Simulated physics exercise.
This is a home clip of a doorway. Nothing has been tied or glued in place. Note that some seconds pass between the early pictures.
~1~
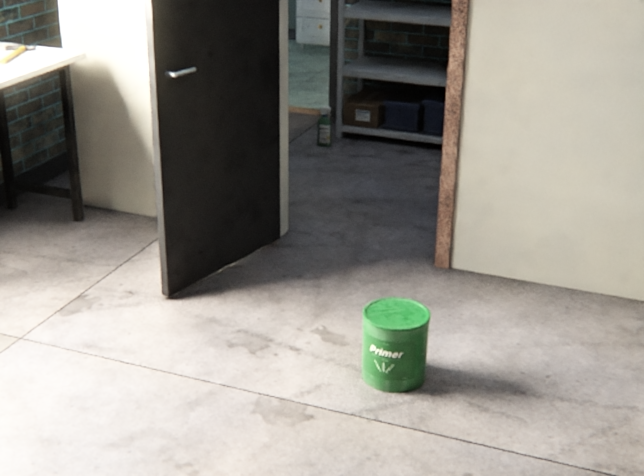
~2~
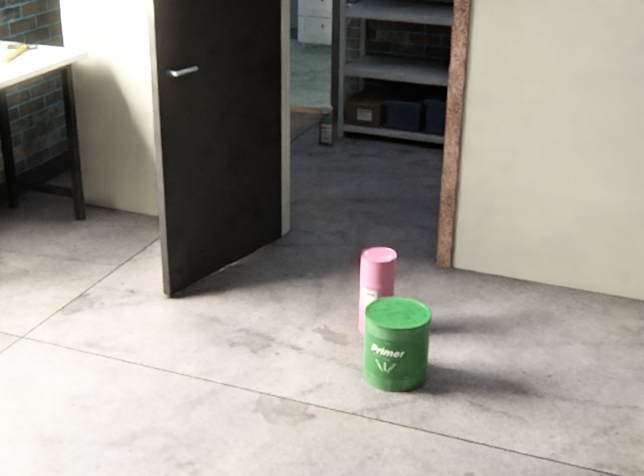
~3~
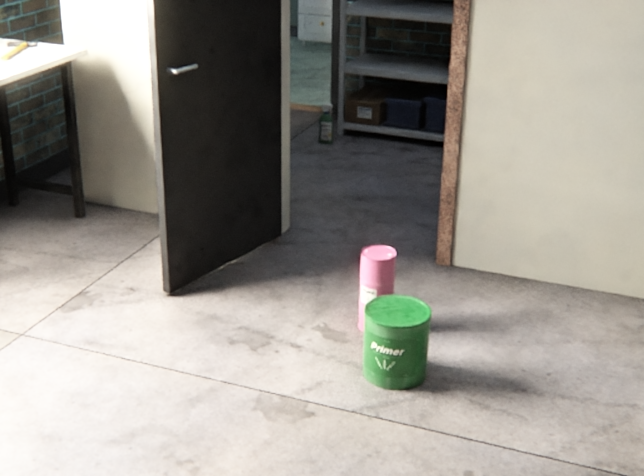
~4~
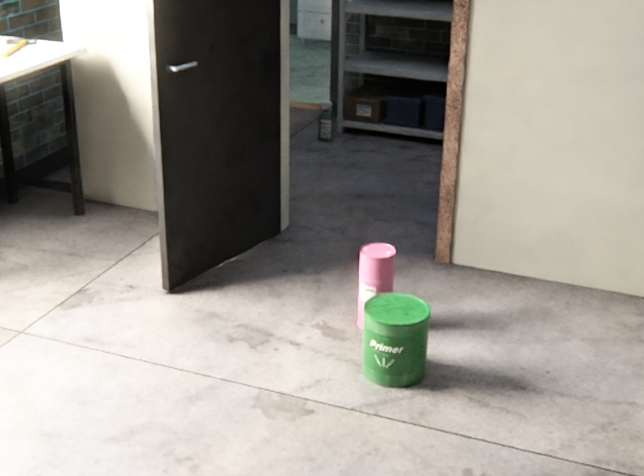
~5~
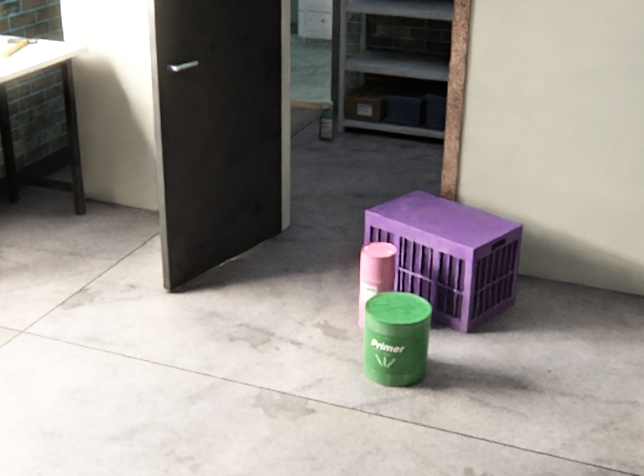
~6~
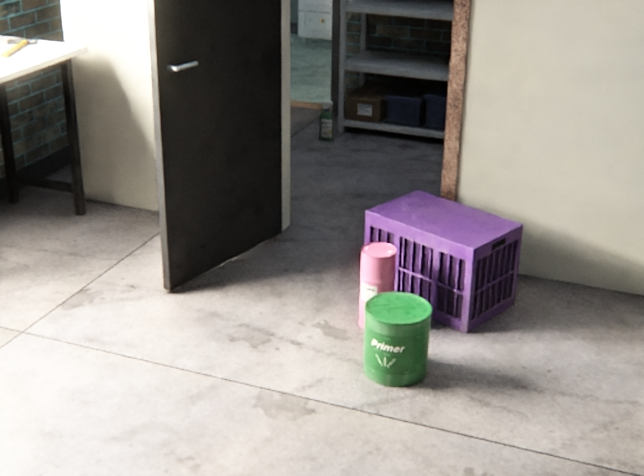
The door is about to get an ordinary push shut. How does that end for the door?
The door halts before it is closed.
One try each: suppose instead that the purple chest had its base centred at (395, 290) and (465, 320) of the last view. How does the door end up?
Well, on try one it is halted early, and on try two it completes its arc.
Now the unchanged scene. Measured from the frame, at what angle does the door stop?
Some 25°.
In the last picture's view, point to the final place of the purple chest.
Roughly (459, 255).
Then, 0.70 s later than the last frame, open by 75°.
Then, 1.10 s later than the last frame, open by 41°.
When it is over, open by 26°; all 3 as before. End places, in pixels of the last picture, purple chest near (459, 255).
